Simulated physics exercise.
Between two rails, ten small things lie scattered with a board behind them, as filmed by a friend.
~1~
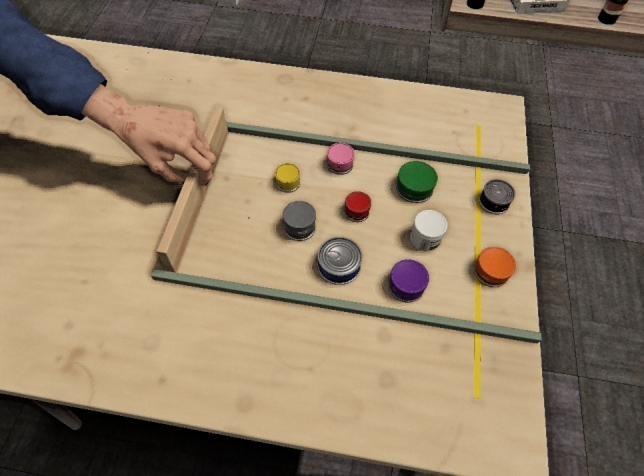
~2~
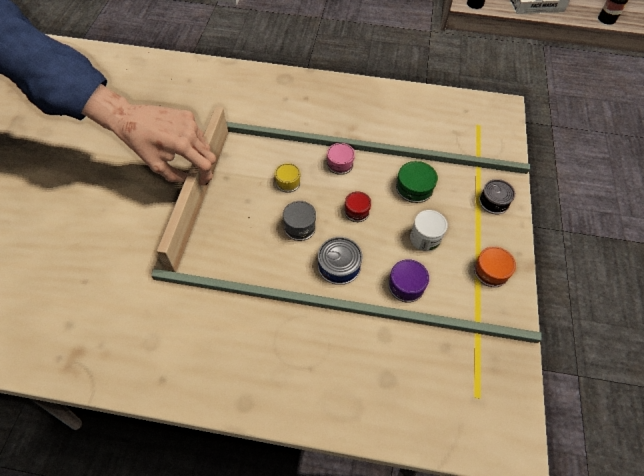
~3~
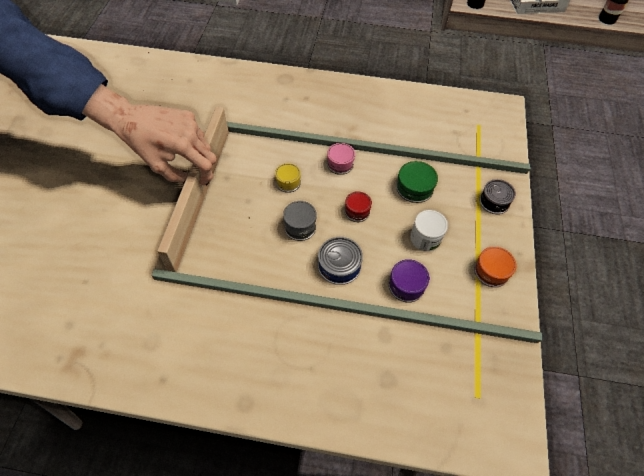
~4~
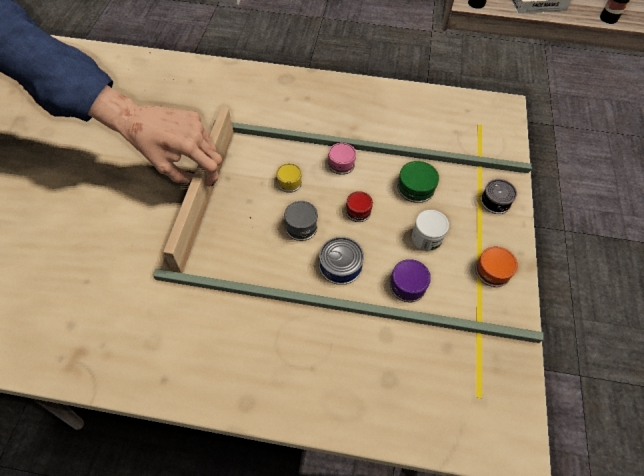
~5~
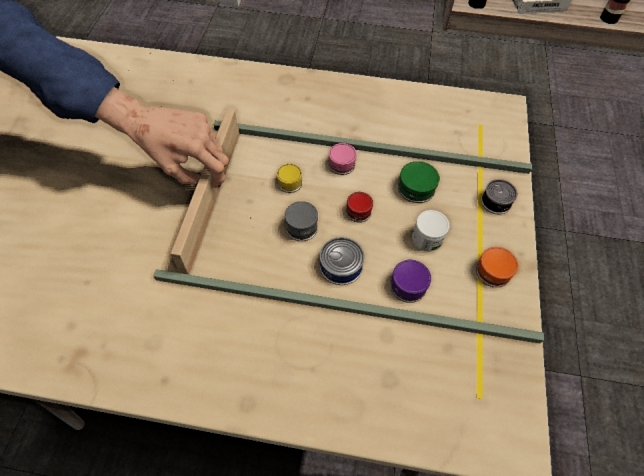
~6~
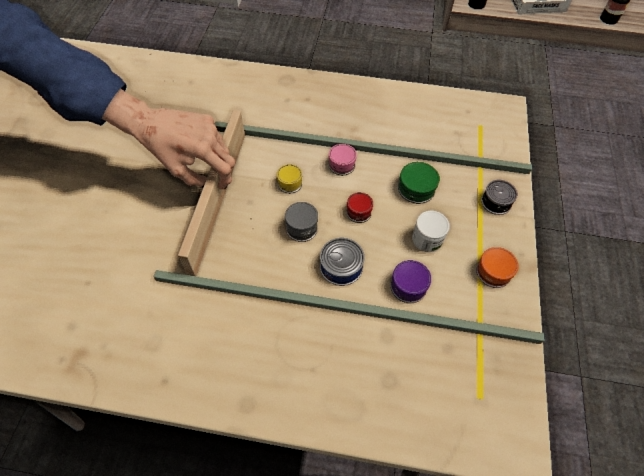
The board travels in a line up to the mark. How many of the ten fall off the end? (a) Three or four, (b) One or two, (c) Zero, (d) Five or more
The answer is b.
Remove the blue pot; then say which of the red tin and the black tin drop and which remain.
Well, the red tin is still there while the black tin goes off the edge.
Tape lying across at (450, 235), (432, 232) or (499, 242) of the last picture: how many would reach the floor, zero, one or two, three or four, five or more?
Lab note - tapes per position, in order: No fall at all; zero; at least five.
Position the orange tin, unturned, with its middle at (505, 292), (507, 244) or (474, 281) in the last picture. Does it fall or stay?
In order, it goes down; goes down; holds its place.
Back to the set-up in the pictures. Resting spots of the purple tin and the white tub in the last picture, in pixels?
Final centres, first then second: (541, 314), (526, 235).
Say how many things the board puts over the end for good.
1.
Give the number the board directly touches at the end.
The figure is 5.
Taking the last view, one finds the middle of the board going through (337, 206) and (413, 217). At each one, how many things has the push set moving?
First position 4; second position 8.
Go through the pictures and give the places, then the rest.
The first frame shows black tin (497, 197); orange tin (494, 267); white tub (428, 231); board (197, 184); tape (478, 239).
The second frame shows orange tin (494, 267); purple tin (408, 281).
The third frame shows white tub (428, 231); grey tin (300, 221).
The fourth frame shows black tin (498, 197); green tin (418, 182).
The fifth frame shows orange tin (497, 267); red tin (360, 207).
The sixth frame shows black tin (499, 197); orange tin (497, 268); white tub (430, 232); board (216, 188); tape (480, 239).
Early on, none off yet; black tin at rest near (499, 197); orange tin at rest near (497, 268); white tub at rest near (430, 232).
A while later, none off yet; black tin travelled a little near (518, 200); orange tin at rest near (497, 268); white tub travelled well along near (484, 234).
Finally, the number that fall off is one or two; lost, black tin.
